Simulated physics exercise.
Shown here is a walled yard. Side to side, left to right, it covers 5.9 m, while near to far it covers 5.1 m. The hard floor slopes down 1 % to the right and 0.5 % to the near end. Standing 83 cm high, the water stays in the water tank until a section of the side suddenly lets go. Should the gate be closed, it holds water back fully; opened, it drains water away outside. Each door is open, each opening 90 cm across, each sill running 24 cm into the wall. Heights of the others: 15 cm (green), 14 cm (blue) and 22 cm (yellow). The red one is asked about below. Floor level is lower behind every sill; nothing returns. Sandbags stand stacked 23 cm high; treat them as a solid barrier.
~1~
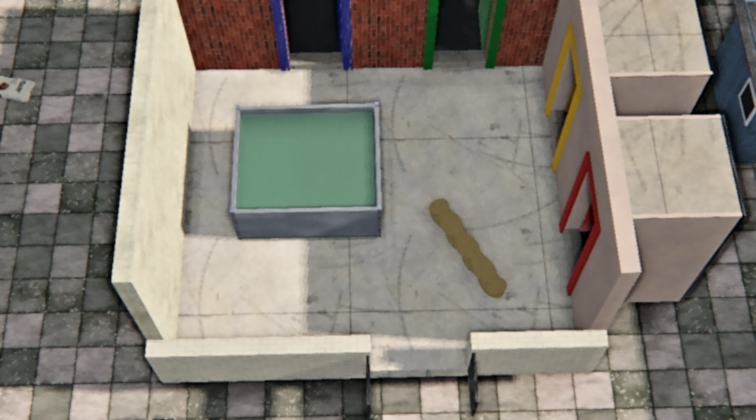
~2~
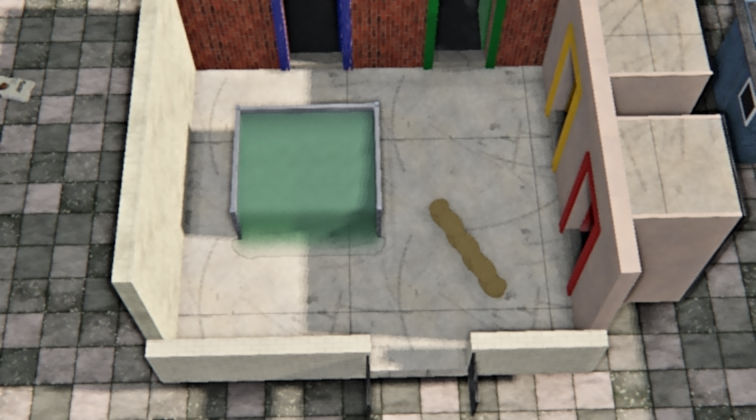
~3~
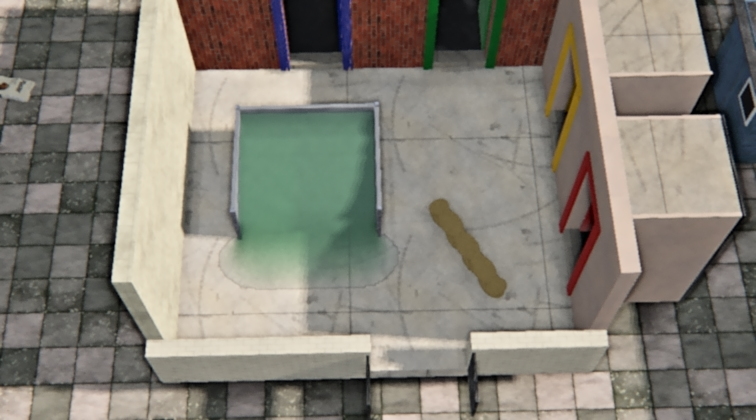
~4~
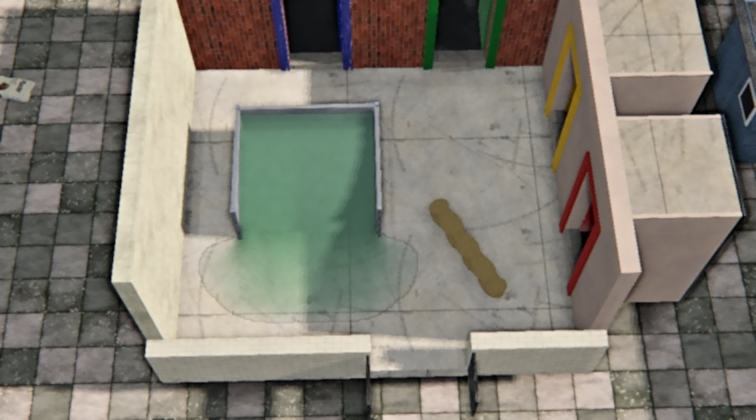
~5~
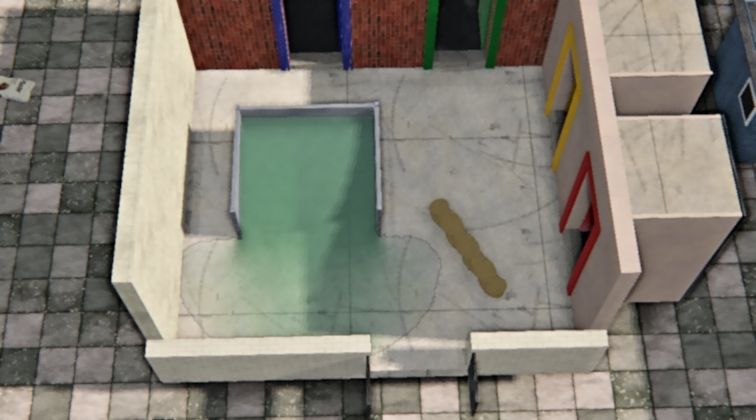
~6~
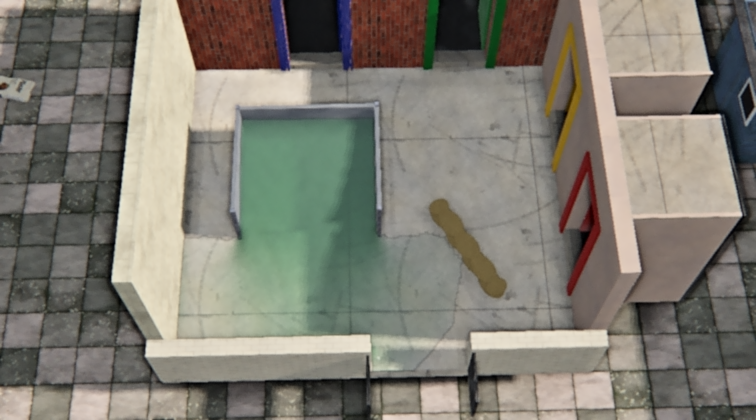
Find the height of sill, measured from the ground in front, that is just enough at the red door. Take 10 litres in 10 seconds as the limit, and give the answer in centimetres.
Roughly 11 cm is just enough.
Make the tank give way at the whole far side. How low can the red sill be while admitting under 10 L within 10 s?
The answer is some 13.0 cm.
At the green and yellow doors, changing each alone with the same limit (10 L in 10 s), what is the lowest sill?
Close to 12.0 cm (green) and close to 15 cm (yellow).
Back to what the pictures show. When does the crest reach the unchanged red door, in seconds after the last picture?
Approximately 9.5 s.
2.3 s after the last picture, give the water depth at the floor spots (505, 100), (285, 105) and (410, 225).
Roughly 0, 0 and 0 centimetres.
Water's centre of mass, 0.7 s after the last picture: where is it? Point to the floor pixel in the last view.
Centre estimate: (303, 259) px, approximately.
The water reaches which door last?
The answer is the green door.
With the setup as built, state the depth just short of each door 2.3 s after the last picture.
Lab note, depth in cm: Green 0; blue 0; yellow 0; red 12.
Then, 0.7 s after the last picture water covers 35 % of the floor, deepest (61 cm) near (176, 358); it has not reached the red door.
Then, 2.3 s after the last picture water covers 50 % of the floor, deepest (35 cm) near (566, 327); 12 cm at the red door, 0 litres in over its 16 cm sill.
Then, 9.3 s after the last picture water covers 95 % of the floor, deepest (18 cm) near (562, 294); 17 cm at the red door, 0 litres in over its 16 cm sill.
At the red door as built, the water peaked near 17 cm, 9.3 s after the last picture.
Run again over the same 10 s with other heights there, 18 litres in over 9.5 cm, 3 litres over 13 cm. The limit of 10 litres is kept from about 11 cm up.
